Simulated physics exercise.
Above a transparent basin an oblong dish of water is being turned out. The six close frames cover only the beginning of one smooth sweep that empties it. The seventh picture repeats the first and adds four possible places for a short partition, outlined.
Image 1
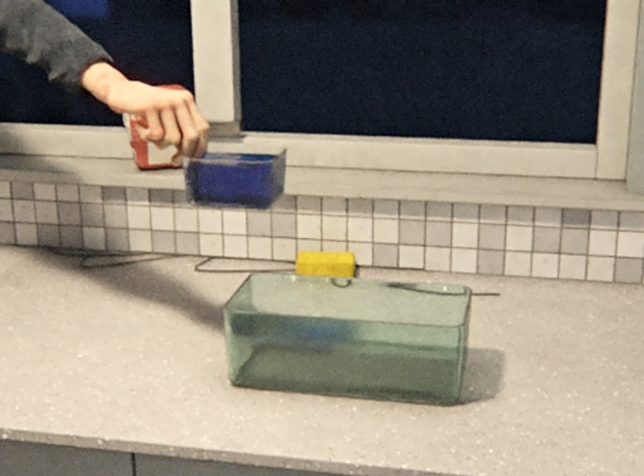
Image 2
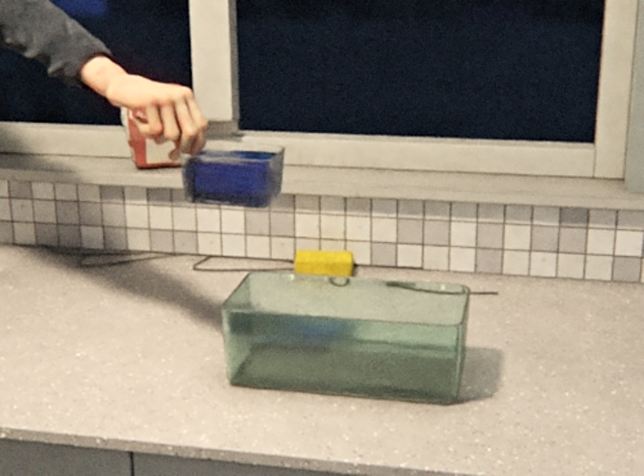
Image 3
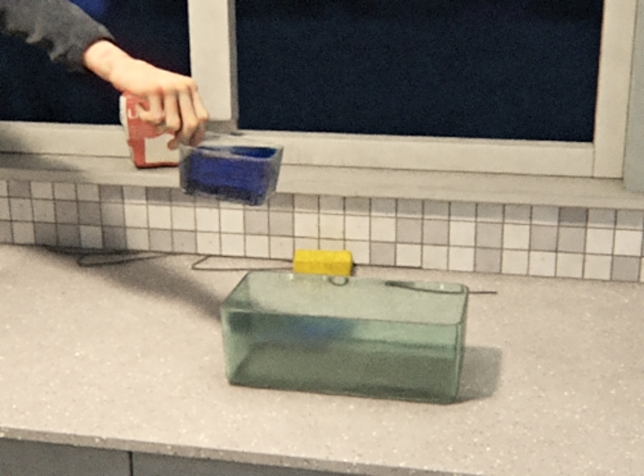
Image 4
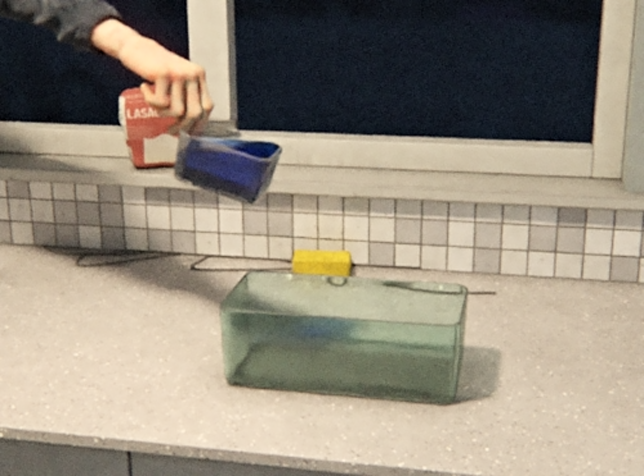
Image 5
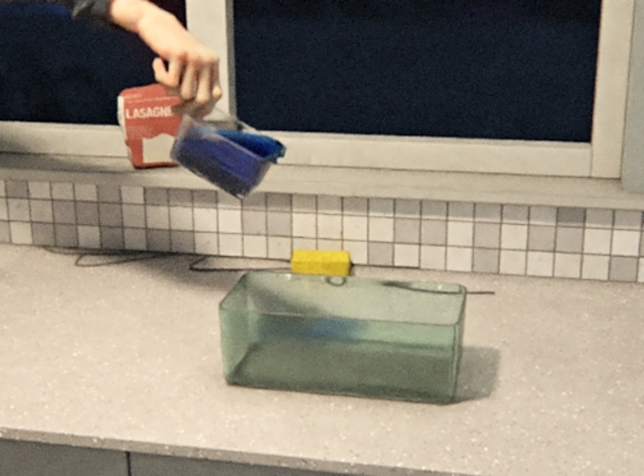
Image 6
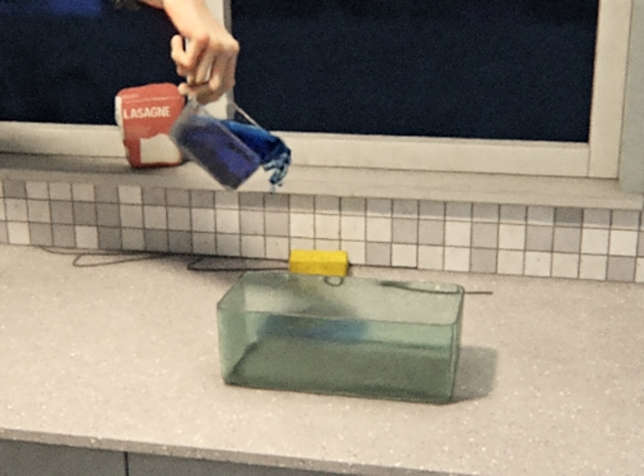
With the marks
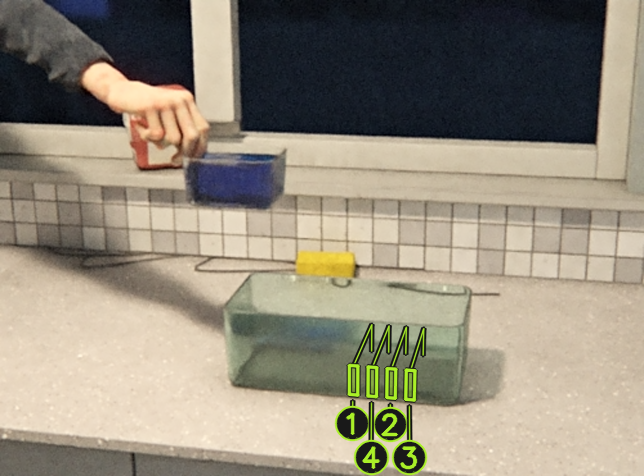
On a kitchen counter by a dark window, a hand held a small dish of blue liquid above a clear basin, then tilted it rightward until the liquid began pouring over its lip.
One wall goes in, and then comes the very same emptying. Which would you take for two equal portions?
Position 4 does it best.
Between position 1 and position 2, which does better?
Position 1.
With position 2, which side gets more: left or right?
The left one.
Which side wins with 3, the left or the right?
The left one.
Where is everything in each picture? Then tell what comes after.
In the first picture, upright, lip at (279, 154); basin from (229, 383) to (460, 403); nothing has left yet.
In the second picture, upright, lip at (277, 153); nothing has left yet.
In the third picture, tipped about 7°, lip at (276, 152); nothing has left yet.
In the fourth picture, tipped about 16°, lip at (275, 153); nothing has left yet.
In the fifth picture, tipped about 28°, lip at (274, 152); water is over the lip, down to (278, 159).
In the sixth picture, tipped about 41°, lip at (271, 153); water is over the lip, down to (277, 188).
In lime, 1 at (352, 401); 2 at (390, 404); 3 at (409, 406); 4 at (371, 402).
If 1 is chosen, about 27 % ends left of the wall and 69 % right of it; 4 % is lost outside.
If 2 is chosen, about 83 % ends left of the wall and 12 % right of it; 4 % is lost outside.
If 3 is chosen, about 88 % ends left of the wall and 8 % right of it; 4 % is lost outside.
If 4 is chosen, about 47 % ends left of the wall and 49 % right of it; 4 % is lost outside.
